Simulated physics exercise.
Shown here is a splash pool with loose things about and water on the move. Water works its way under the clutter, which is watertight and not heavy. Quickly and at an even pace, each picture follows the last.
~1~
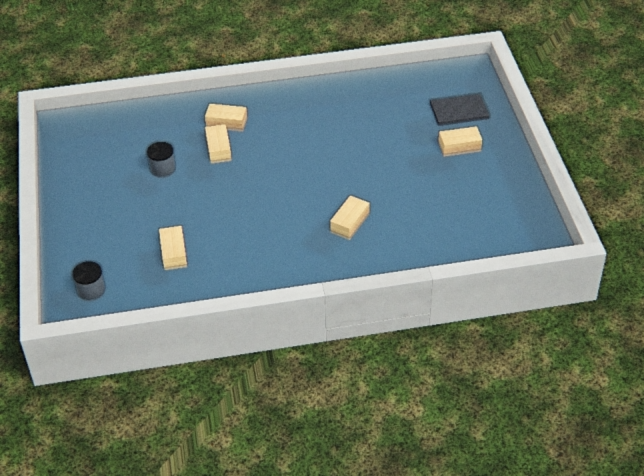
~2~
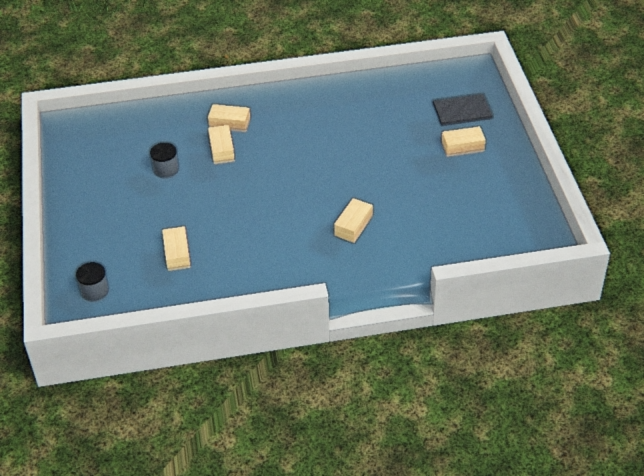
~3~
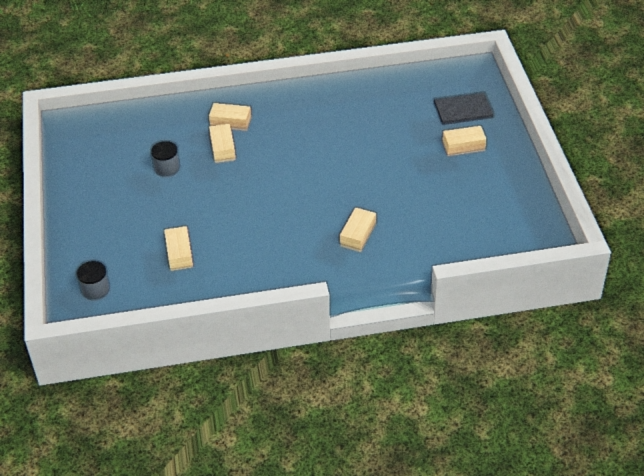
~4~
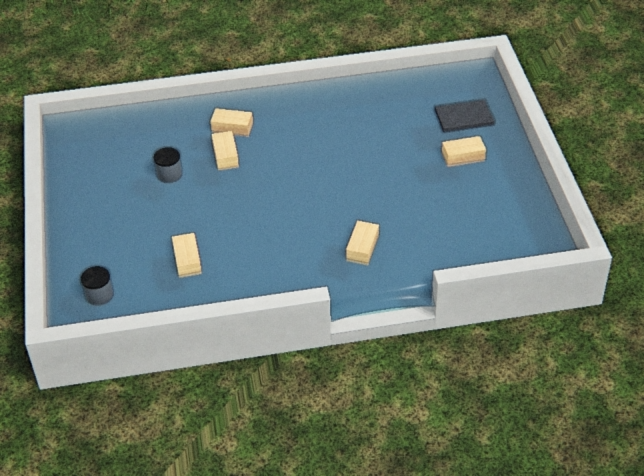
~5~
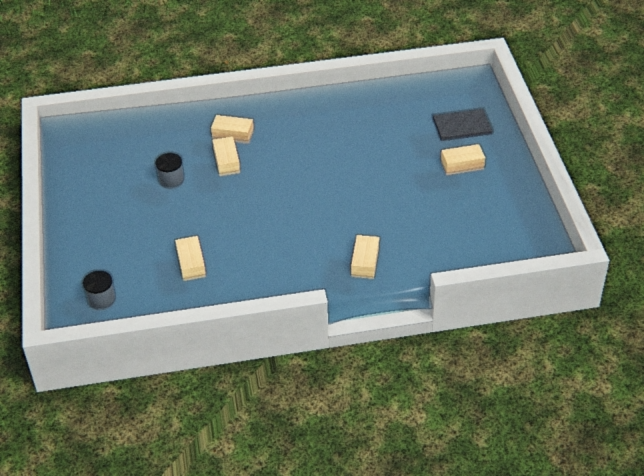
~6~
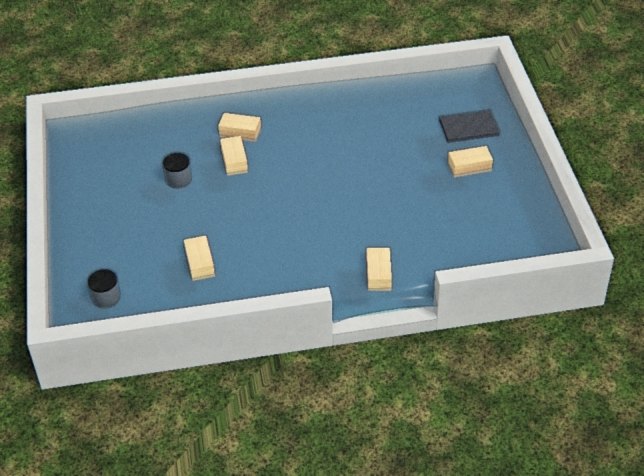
At first, wooden blocks, two dark cylinders and a flat dark slab sit in a walled pool of blue water. Then a section of the front wall opens, and water runs through the gap. The nearest block drifts toward the opening, turning as it goes, while the other objects shift slightly.
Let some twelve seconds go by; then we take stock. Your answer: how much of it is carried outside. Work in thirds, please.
By the look of it, the outflow takes less than one third of the stuff.
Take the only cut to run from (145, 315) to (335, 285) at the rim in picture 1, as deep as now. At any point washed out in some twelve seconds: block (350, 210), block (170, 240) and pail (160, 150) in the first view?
First lost, second lost, third lost.
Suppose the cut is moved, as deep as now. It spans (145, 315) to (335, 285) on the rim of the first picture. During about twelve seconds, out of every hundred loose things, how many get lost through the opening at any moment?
Roughly 50 %.
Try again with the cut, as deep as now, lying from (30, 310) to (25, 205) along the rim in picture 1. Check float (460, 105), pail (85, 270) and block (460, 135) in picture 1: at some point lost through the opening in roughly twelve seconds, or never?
Outcome for each, in the order asked: Not flushed / flushed / not flushed.
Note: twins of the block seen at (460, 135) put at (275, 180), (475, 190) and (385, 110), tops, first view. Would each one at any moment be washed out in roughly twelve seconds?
In order: Leaves the room, leaves the room, never leaves.
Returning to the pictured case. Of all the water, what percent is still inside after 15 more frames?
Near 74 per cent.
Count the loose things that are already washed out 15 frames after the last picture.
The number comes out at 1.
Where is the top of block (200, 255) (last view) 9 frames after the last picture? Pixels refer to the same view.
It should be near (236, 267).
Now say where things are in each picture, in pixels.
In the first picture, a block at (350, 212), afloat; a block at (461, 136), afloat; 0 of 8 have shifted.
In the second picture, a block at (354, 215), afloat; a block at (464, 136) floats; 0 of 8 have shifted.
In the third picture, a block at (358, 224) floats, close to its start; a block at (465, 135), afloat; 1 of 8 have shifted.
In the fourth picture, a block at (363, 237) floats, close to its start; a block at (464, 146) floats, close to its start; 2 of 8 have shifted.
In the fifth picture, a block at (365, 251), afloat, a stride from its start; a block at (463, 154) floats, close to its start; 8 of 8 have shifted.
In the sixth picture, a block at (379, 264) floats, a stride from its start; a block at (471, 156), afloat, close to its start; 8 of 8 have shifted.
A moment on, 1 of 8 are out; 7 afloat.
Next, 1 of 8 are out; 7 afloat.
Later, 1 of 8 are out; 7 afloat.
In the end, 2 of 8 are out; 6 afloat.
